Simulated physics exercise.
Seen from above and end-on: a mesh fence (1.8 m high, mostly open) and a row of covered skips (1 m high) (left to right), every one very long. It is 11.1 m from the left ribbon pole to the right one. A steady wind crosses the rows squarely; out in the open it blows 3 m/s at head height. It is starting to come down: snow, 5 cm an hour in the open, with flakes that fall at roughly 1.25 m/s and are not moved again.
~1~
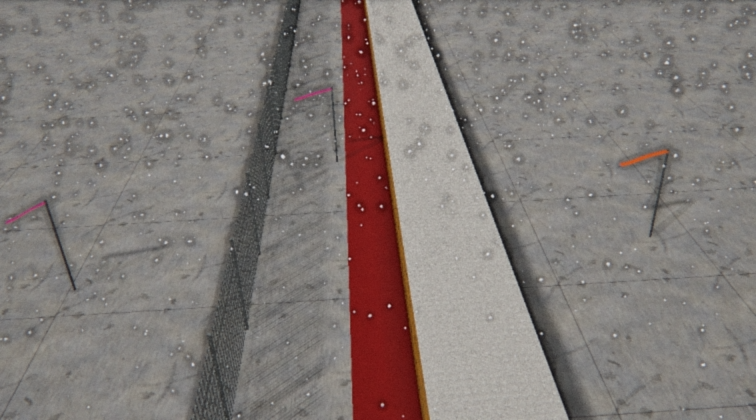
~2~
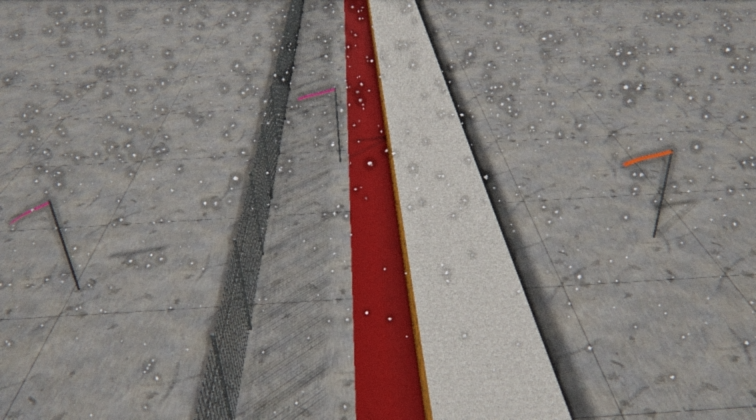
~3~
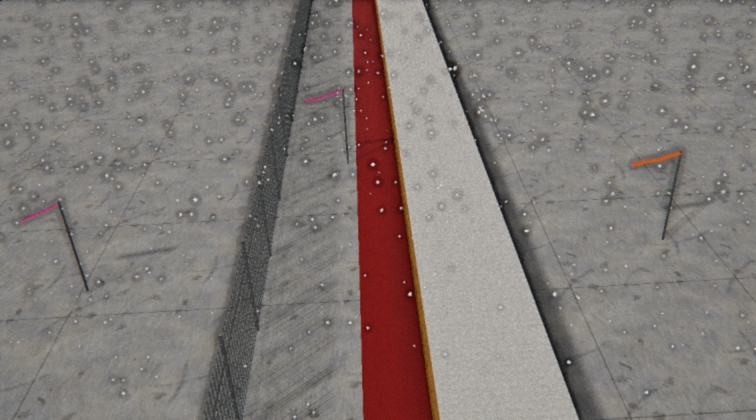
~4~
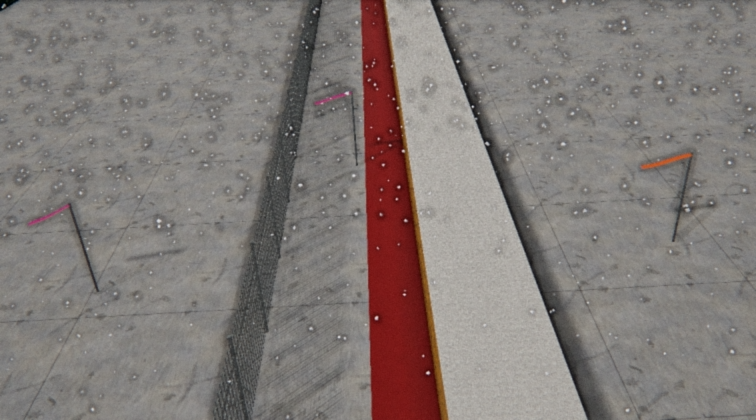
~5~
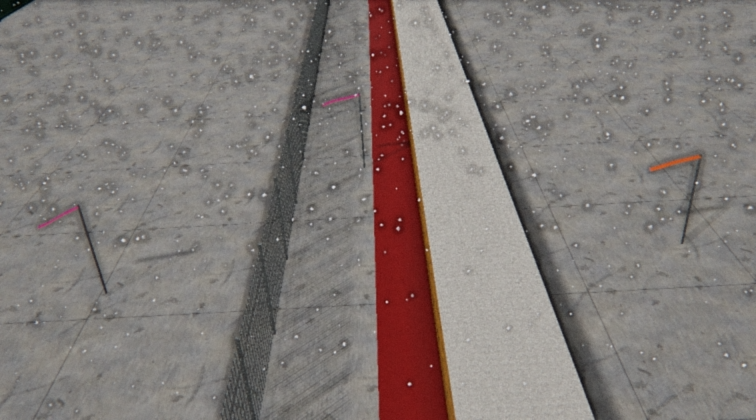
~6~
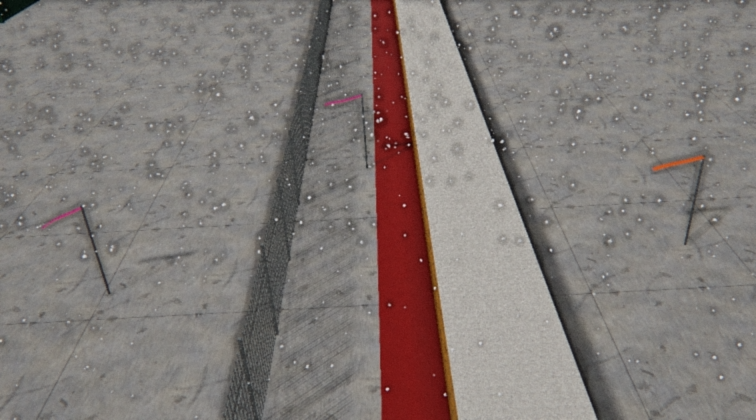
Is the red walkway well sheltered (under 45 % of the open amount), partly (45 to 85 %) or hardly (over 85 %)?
It gets between 45 and 85 % of the open amount.
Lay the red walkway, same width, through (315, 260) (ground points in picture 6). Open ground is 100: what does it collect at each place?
About 80 %.
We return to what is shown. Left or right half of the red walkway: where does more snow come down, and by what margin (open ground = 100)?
The left one, some 25 points more.
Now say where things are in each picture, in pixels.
In the first frame, the left ribbon ends at (6, 222), leaning 65 degrees to the left.
In the second frame, the right ribbon ends at (624, 165), leaning 75 degrees to the left and the red one passes (376, 251).
In the third frame, the inner ribbon ends at (306, 100), leaning 80 degrees to the left, above the rows the flakes slant 70 degrees from upright, towards the left and the top of the row of covered skips crosses (443, 168).
In the fourth frame, the left ribbon ends at (29, 224), leaning 65 degrees to the left and the red one passes (388, 192).
In the fifth frame, the right ribbon ends at (650, 170), leaning 75 degrees to the left and above the rows the flakes slant 70 degrees from upright, towards the left.
In the sixth frame, the inner ribbon ends at (325, 105), leaning 80 degrees to the left and the top of the mesh fence crosses (285, 148).
10 minutes on, 6 mm on the red walkway, 8 mm in the open.
30 minutes on, 18 mm on the red walkway, 25 mm in the open.
60 minutes on, 37 mm on the red walkway, 50 mm in the open, so the red walkway has 74 % of the open amount; the left half of it has 86 %, the right half 62 %.
